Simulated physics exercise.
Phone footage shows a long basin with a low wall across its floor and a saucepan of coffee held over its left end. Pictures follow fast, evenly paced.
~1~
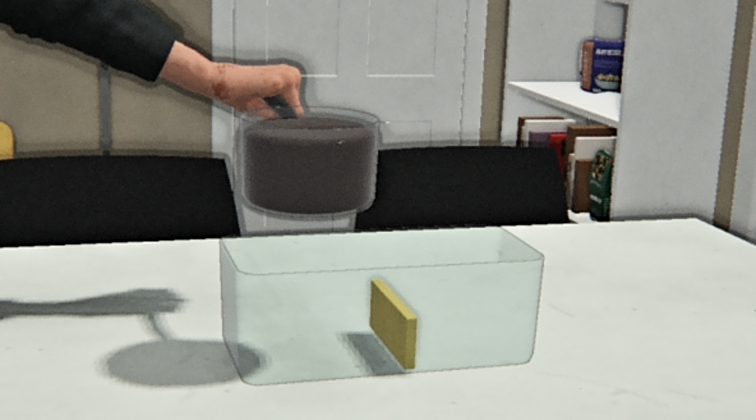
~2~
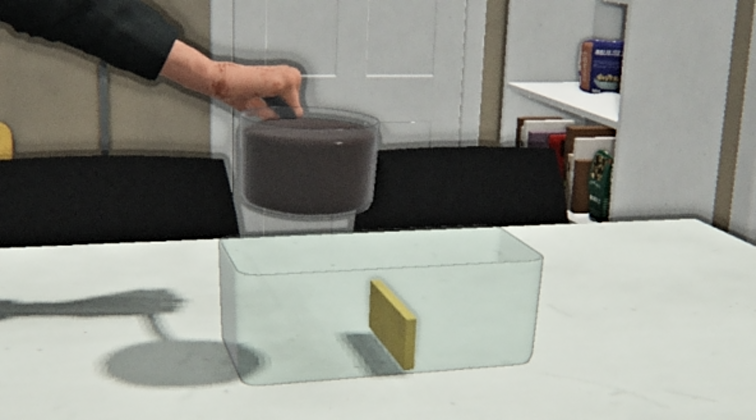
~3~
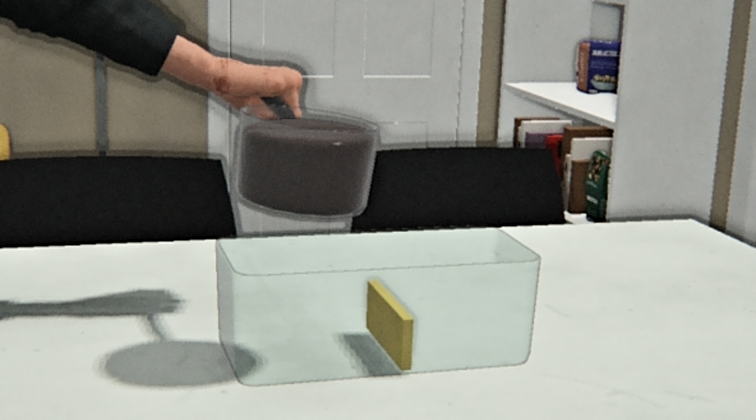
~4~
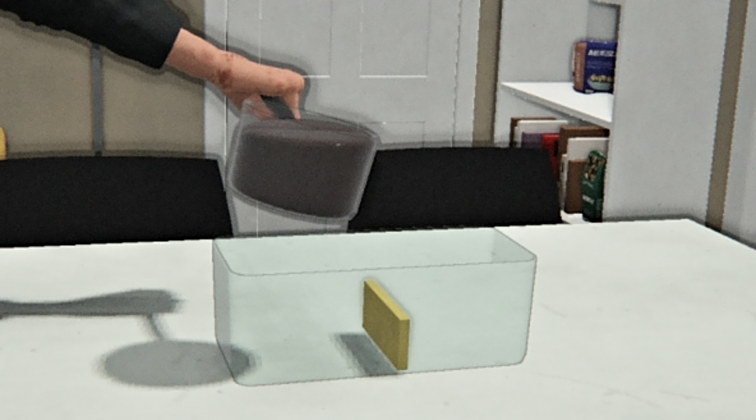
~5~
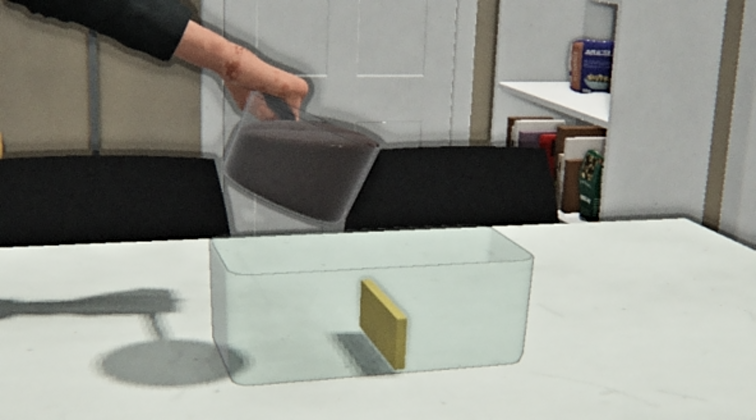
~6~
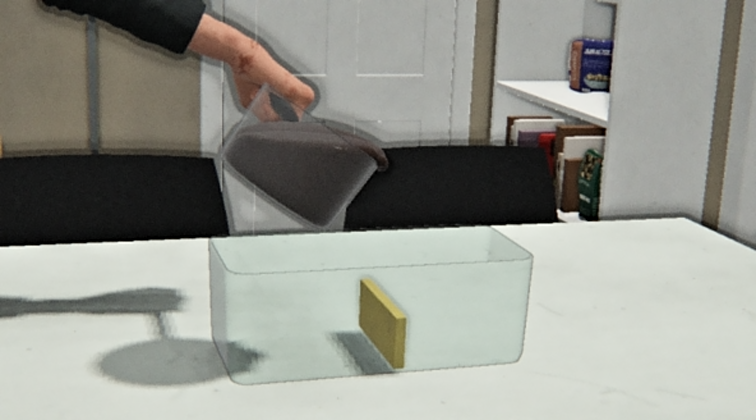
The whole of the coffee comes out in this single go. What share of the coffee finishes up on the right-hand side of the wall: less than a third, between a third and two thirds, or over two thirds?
Between a third and two thirds.
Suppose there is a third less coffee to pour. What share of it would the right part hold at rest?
45 per cent.
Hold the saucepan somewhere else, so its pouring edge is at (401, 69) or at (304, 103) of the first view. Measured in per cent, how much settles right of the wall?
About 90 per cent, then about 10 per cent.
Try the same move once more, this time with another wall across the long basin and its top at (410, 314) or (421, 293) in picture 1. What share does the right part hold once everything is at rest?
Case 1: 35 %; case 2: 25 %.
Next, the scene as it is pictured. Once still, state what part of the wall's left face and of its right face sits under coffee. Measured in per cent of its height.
I'd say about 30 for the left and about 60 for the right.
A moment on, the tilt is 101° and 30 per cent is still to pour, 4 is left of the wall and 42 right of it.
Next, the tilt is 112° and 5 per cent is still to pour, 28 is left of the wall and 58 right of it.
Then the tilt is 112° and 0 per cent is still to pour, 38 is left of the wall and 60 right of it.
Later the tilt is 112° and 0 per cent is still to pour, 40 is left of the wall and 59 right of it.
Finally, 40 per cent lies left of the wall, 59 right of it and 1 outside.
